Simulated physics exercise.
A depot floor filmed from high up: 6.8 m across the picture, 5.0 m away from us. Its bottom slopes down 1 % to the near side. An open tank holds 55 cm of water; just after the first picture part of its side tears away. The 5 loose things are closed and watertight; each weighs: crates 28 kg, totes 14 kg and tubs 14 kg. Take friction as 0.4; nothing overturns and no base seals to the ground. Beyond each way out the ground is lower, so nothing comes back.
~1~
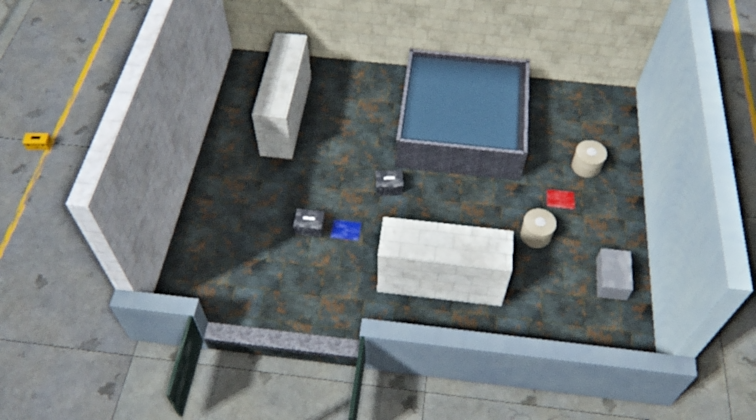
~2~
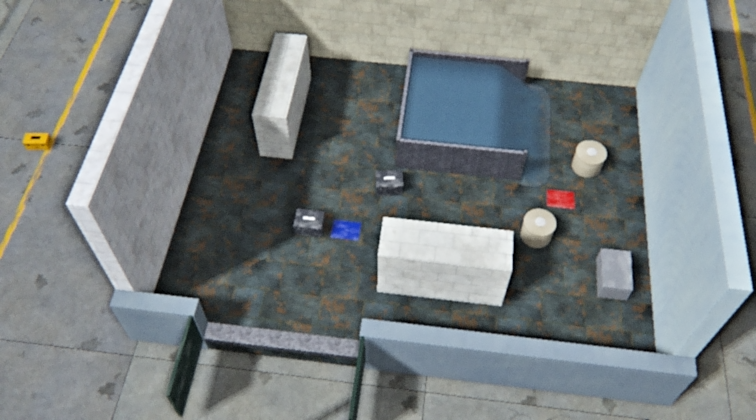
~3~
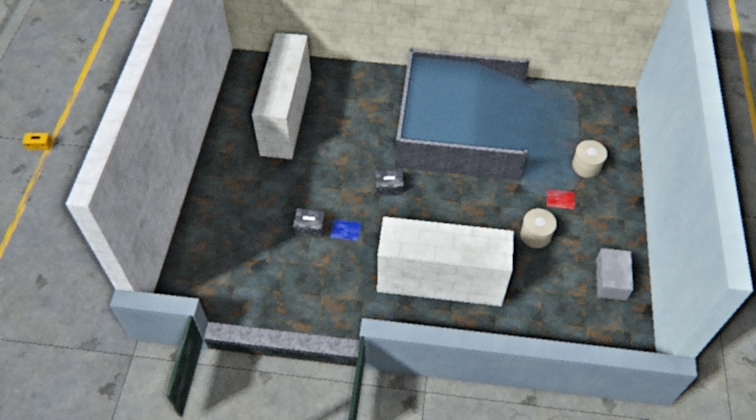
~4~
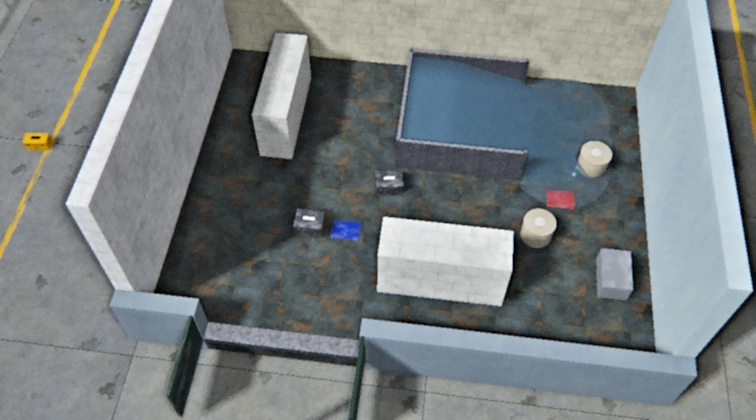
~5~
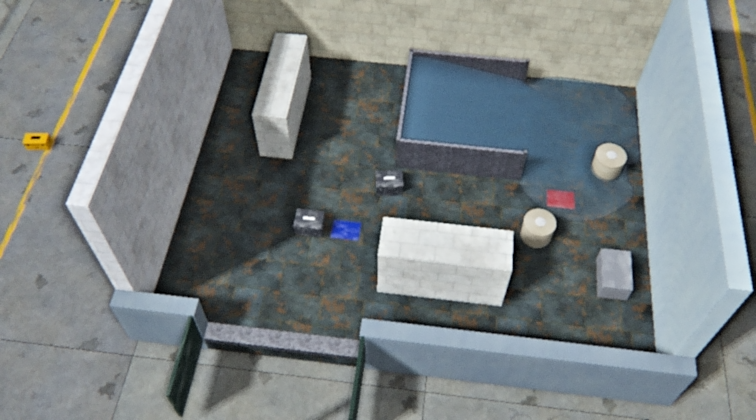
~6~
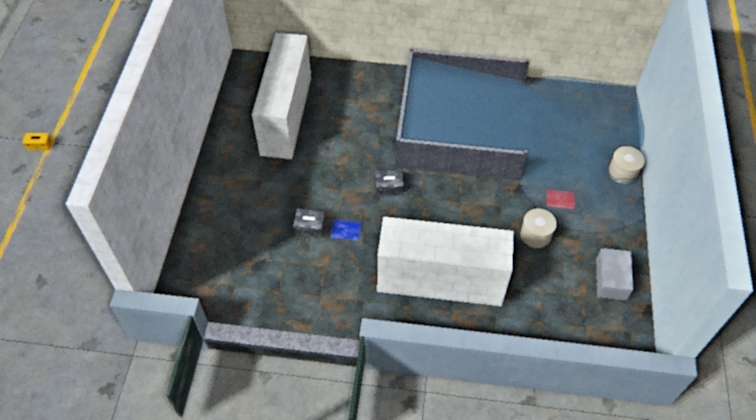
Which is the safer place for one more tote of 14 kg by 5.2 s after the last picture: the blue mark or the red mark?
Put it on blue.
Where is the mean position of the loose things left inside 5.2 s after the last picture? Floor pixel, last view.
Near (438, 261).
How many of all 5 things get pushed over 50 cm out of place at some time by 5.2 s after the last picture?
I count 3.
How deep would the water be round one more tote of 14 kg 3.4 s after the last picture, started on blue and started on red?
About 0 cm and 14 cm.
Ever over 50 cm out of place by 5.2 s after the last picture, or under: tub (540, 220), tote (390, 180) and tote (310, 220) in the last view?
In that order: Over, short of it, short of it.
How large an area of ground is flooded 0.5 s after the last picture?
About 9.0 m2.
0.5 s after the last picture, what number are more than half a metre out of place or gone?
By then 1.
Then, 0.5 s after the last picture on blue it would be 0 cm off in 0 cm of water; on red it would be 21 cm off in 5 cm of water.
Then, 2.0 s after the last picture on blue it would be 0 cm off in 0 cm of water; on red it would be 53 cm off in 10 cm of water.
Then, 3.4 s after the last picture on blue it would be 0 cm off in 0 cm of water; on red it would be 183 cm off in 14 cm of water.
Then, 5.2 s after the last picture on blue it would be 0 cm off in 1 cm of water; on red it would be 329 cm off in 9 cm of water.
